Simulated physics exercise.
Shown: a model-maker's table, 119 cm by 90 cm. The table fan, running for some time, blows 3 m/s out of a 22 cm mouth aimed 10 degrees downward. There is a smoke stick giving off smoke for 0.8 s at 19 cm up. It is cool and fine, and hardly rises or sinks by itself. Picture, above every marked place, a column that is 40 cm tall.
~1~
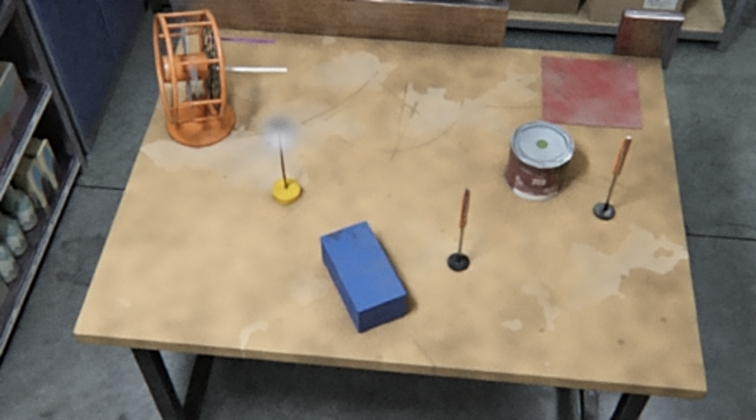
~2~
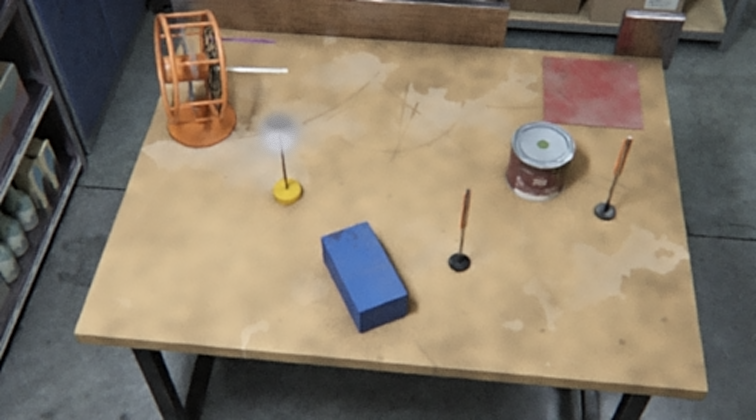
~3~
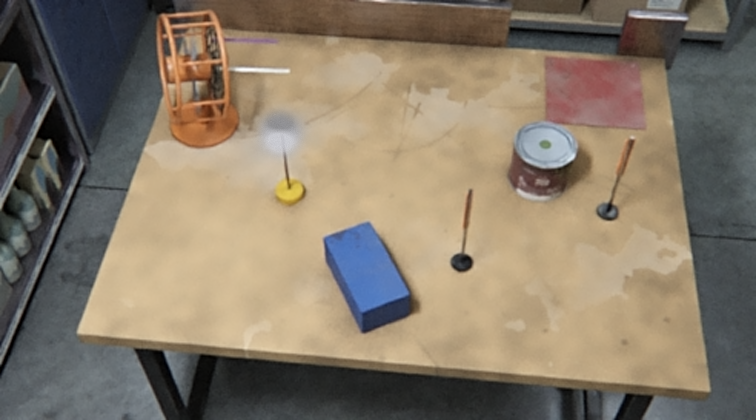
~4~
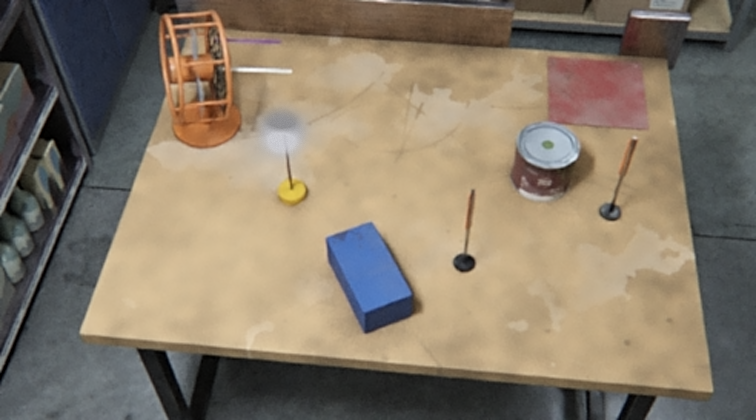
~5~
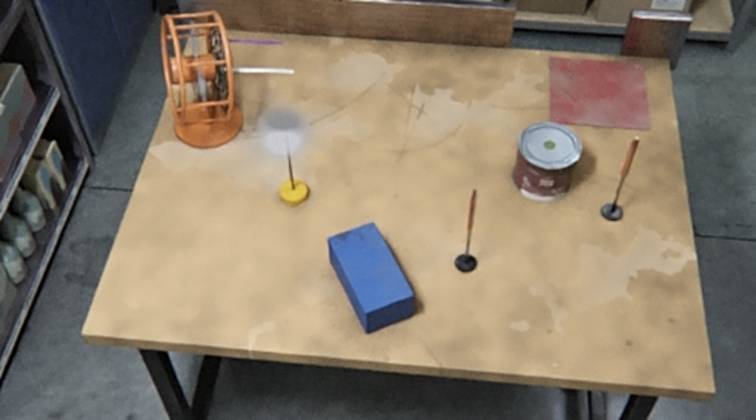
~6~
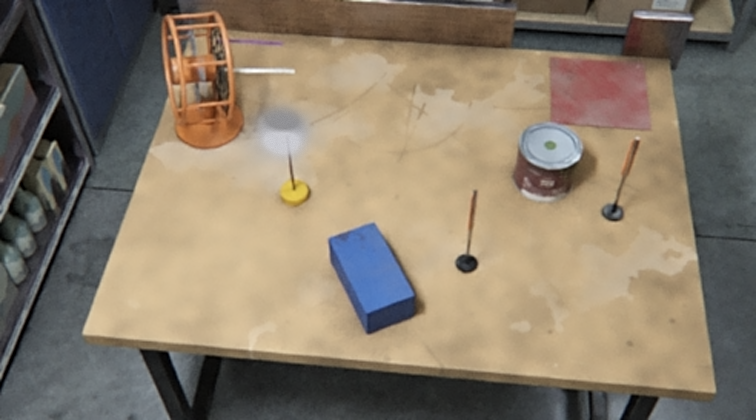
A wooden table holding an orange caged fan, blue block, tin and ribbon stands, pale smoke hovering above a yellow-based stick.
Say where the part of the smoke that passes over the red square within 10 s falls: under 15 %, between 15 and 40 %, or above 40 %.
For the red square I expect over 40 %.
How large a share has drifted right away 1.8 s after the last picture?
About 40 % by then.
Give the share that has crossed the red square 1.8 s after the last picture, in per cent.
50 per cent or so.
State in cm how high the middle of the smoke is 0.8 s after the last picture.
Middle height: Approx. 12 cm.
Then, 0.8 s after the last picture, 0 % is gone from the area; 4 % has passed over the red square, and the middle of the rest is near (281, 119).
Then, 1.8 s after the last picture, 42 % is gone from the area; 54 % has passed over the red square, and the middle of the rest is near (549, 138).
Then, 3.8 s after the last picture, 80 % is gone from the area; 62 % has passed over the red square, and the middle of the rest is near (566, 232).
Then, 9.8 s after the last picture, 93 % is gone from the area; 65 % has passed over the red square.
